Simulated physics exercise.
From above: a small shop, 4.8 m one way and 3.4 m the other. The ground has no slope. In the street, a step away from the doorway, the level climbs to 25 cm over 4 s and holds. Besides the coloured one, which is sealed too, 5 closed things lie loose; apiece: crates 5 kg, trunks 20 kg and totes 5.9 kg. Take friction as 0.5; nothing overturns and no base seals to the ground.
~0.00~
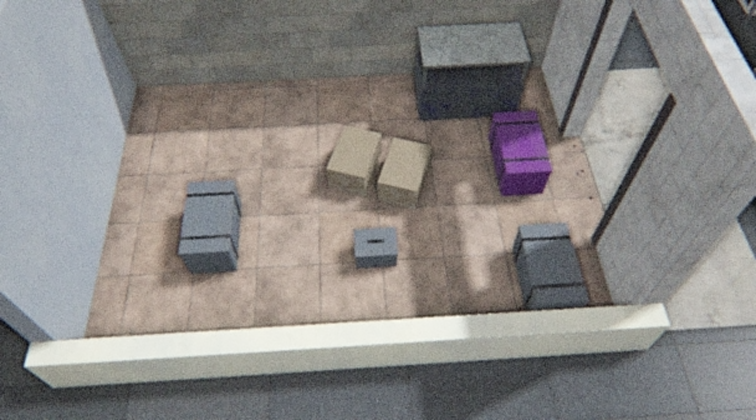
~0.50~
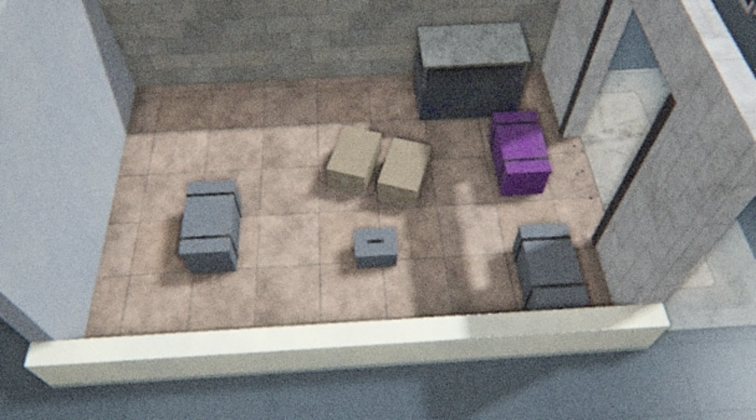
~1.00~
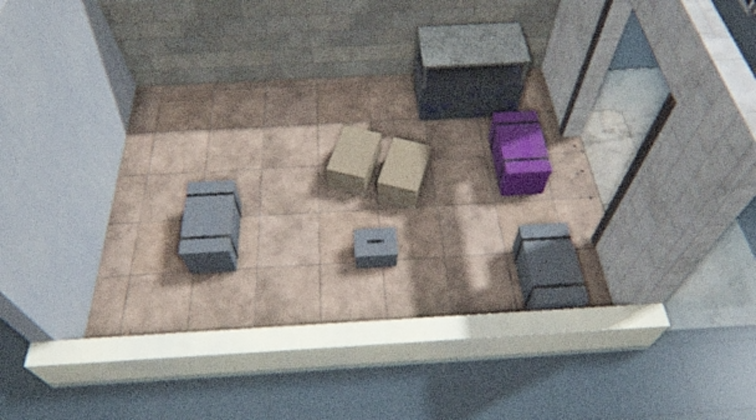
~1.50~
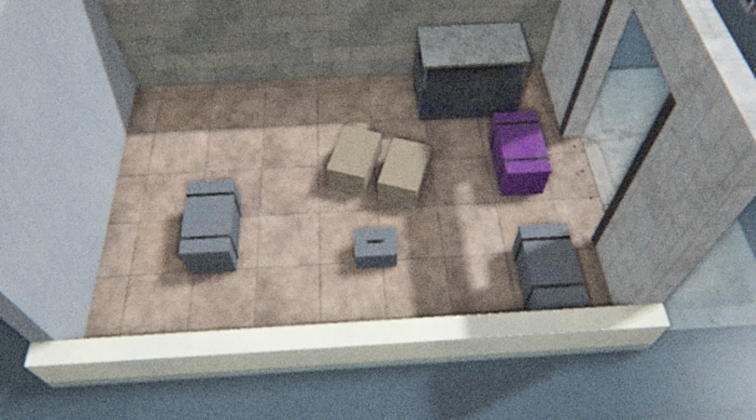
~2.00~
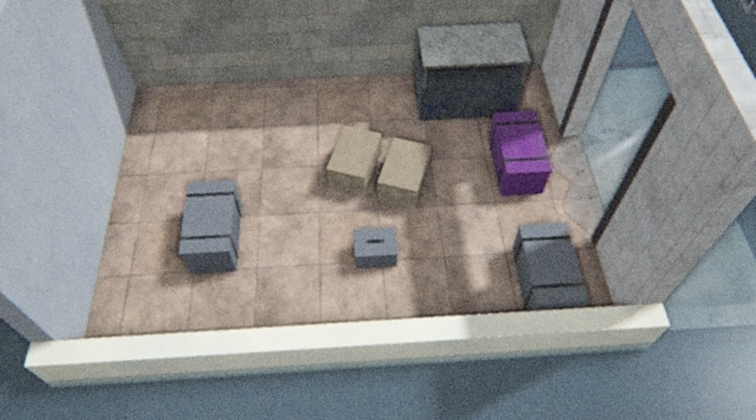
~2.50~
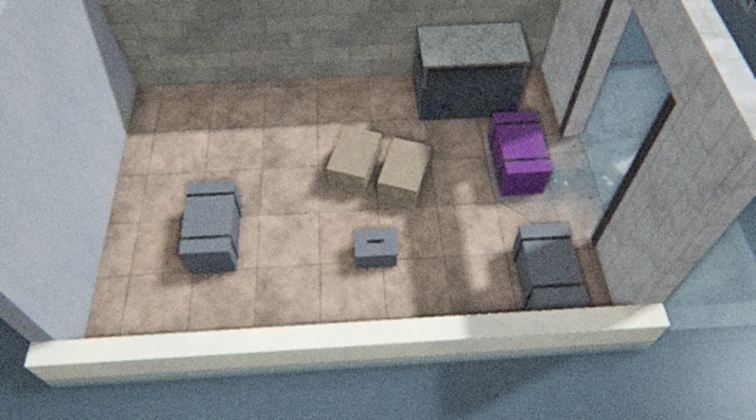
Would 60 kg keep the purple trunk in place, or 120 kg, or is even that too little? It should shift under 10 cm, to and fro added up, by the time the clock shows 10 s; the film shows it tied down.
For it, only the higher weight holds it.
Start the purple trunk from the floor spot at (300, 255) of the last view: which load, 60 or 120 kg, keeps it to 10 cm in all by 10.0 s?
The smaller is enough.
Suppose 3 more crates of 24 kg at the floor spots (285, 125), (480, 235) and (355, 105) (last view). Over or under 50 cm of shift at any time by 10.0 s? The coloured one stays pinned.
In that order: Less, over, under.
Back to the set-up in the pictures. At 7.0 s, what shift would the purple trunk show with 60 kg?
Roughly 100 cm.
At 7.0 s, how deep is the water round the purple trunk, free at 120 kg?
Roughly 10 cm.
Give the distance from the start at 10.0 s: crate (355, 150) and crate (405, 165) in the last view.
In turn: 140 cm, 150 cm.
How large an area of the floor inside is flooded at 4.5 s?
About 5.5 m2.
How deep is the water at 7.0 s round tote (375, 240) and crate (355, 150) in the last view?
About 8 and 3 cm.
After 3.5 s the purple trunk would be 0 cm from its start with 60 kg and 0 cm from its start with 120 kg; 7 cm of water round it then.
After 4.5 s the purple trunk would be 18 cm from its start with 60 kg and 0 cm from its start with 120 kg; 9 cm of water round it then.
After 7.0 s the purple trunk would be 91 cm from its start with 60 kg and 0 cm from its start with 120 kg; 10 cm of water round it then.
After 10.0 s the purple trunk would be 150 cm from its start with 60 kg and 0 cm from its start with 120 kg; 10 cm of water round it then.
